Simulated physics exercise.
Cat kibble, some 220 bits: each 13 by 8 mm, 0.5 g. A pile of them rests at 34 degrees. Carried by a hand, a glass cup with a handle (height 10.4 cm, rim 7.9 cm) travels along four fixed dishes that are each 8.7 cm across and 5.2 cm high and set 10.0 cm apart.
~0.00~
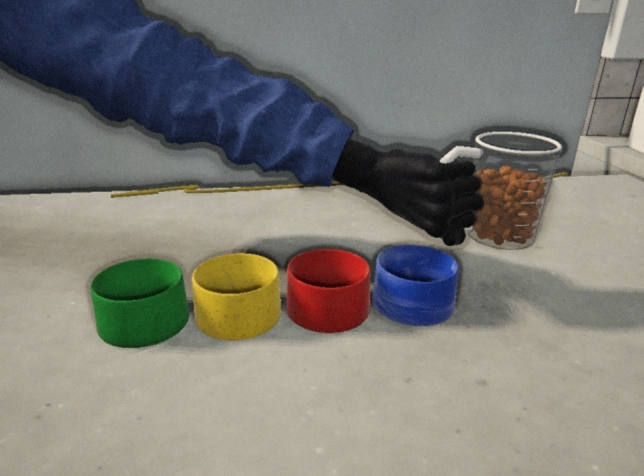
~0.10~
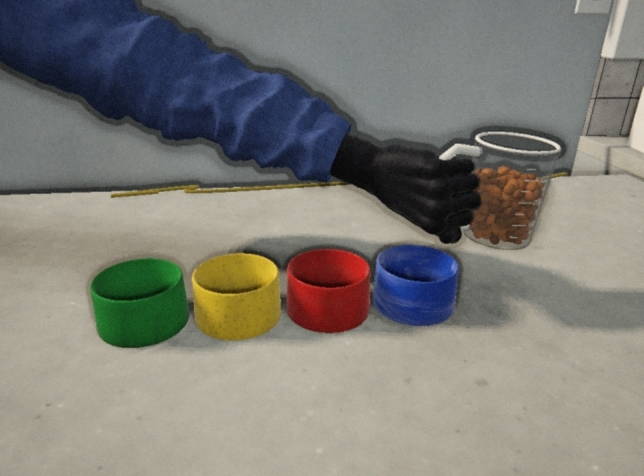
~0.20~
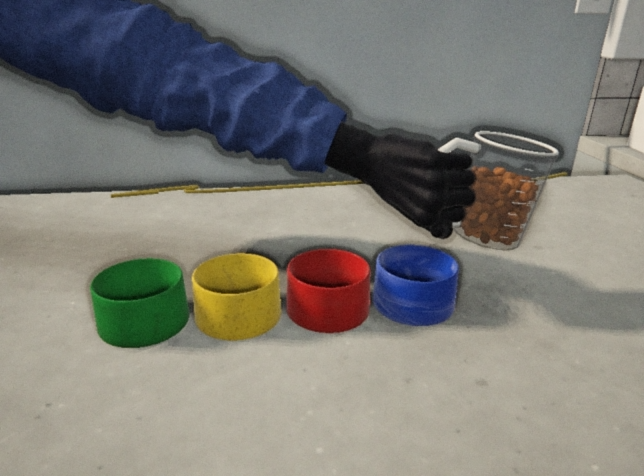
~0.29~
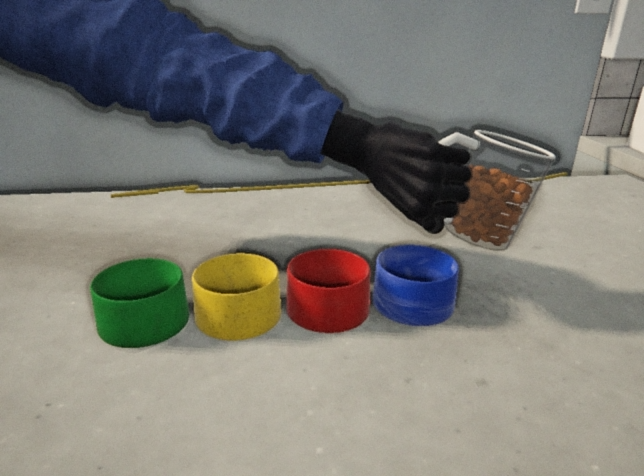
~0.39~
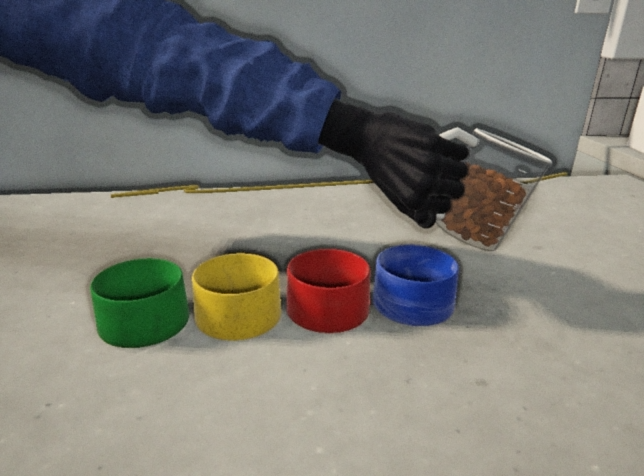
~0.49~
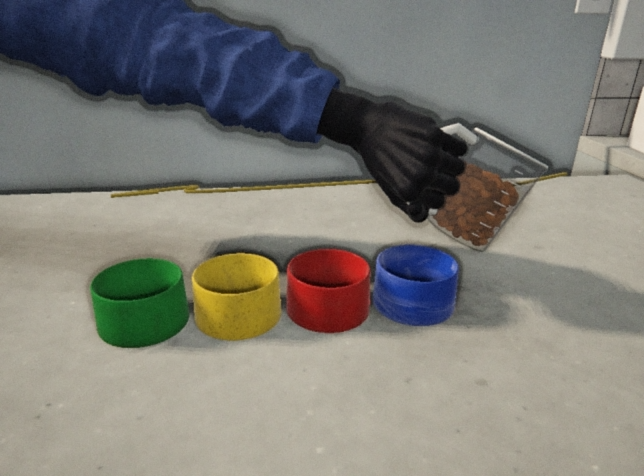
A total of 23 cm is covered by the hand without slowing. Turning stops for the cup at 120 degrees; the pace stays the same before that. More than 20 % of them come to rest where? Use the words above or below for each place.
Red dish: Below; blue dish: Above; green dish: Below; yellow dish: Below; counter: Below.
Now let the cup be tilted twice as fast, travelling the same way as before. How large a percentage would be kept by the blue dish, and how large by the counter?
The blue dish would get 10 and the counter 90.
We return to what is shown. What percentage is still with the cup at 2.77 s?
I'd put it at roughly 0 per cent.
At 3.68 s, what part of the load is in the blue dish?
I'd say around 95 per cent.
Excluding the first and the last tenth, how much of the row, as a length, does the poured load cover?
That stretch measures near 6 centimetres.
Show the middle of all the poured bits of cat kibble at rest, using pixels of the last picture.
Roughly pixel (414, 280).
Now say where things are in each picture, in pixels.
Cup at (509, 191), tilt 0 degrees, lip at (554, 142), moved 0.0 cm; middle of the pieces at (507, 203); blue dish at (417, 263); red dish at (329, 268); yellow dish at (236, 273); green dish at (138, 279), in the first picture.
Cup at (506, 191), tilt 2 degrees, lip at (553, 144), moved 0.3 cm; middle of the pieces at (504, 203), in the second picture.
Cup at (500, 191), tilt 8 degrees, lip at (550, 148), moved 0.9 cm; middle of the pieces at (497, 203), in the third picture.
Cup at (494, 191), tilt 14 degrees, lip at (547, 153), moved 1.6 cm; middle of the pieces at (490, 203), in the fourth picture.
Cup at (488, 191), tilt 20 degrees, lip at (543, 158), moved 2.3 cm; middle of the pieces at (483, 203), in the fifth picture.
Cup at (482, 192), tilt 26 degrees, lip at (539, 163), moved 3.0 cm; middle of the pieces at (476, 203); blue dish at (417, 263); red dish at (329, 268); yellow dish at (236, 273); green dish at (138, 279). Its pace works out near 60 degrees a second; the hand travels 7 cm a second, in the sixth picture.
Then, at 1.86 s, tilt 109 degrees; cup holds 90 %, blue 5 %.
After 2.77 s, tilt 120 degrees; cup holds 0 %, blue 95 %.
Then, at 3.68 s, tilt 120 degrees; cup holds 0 %, blue 95 %.
By 4.0 s all is still; red 0 %, blue 95 %, green 0 %, yellow 0 %, counter 5 %.
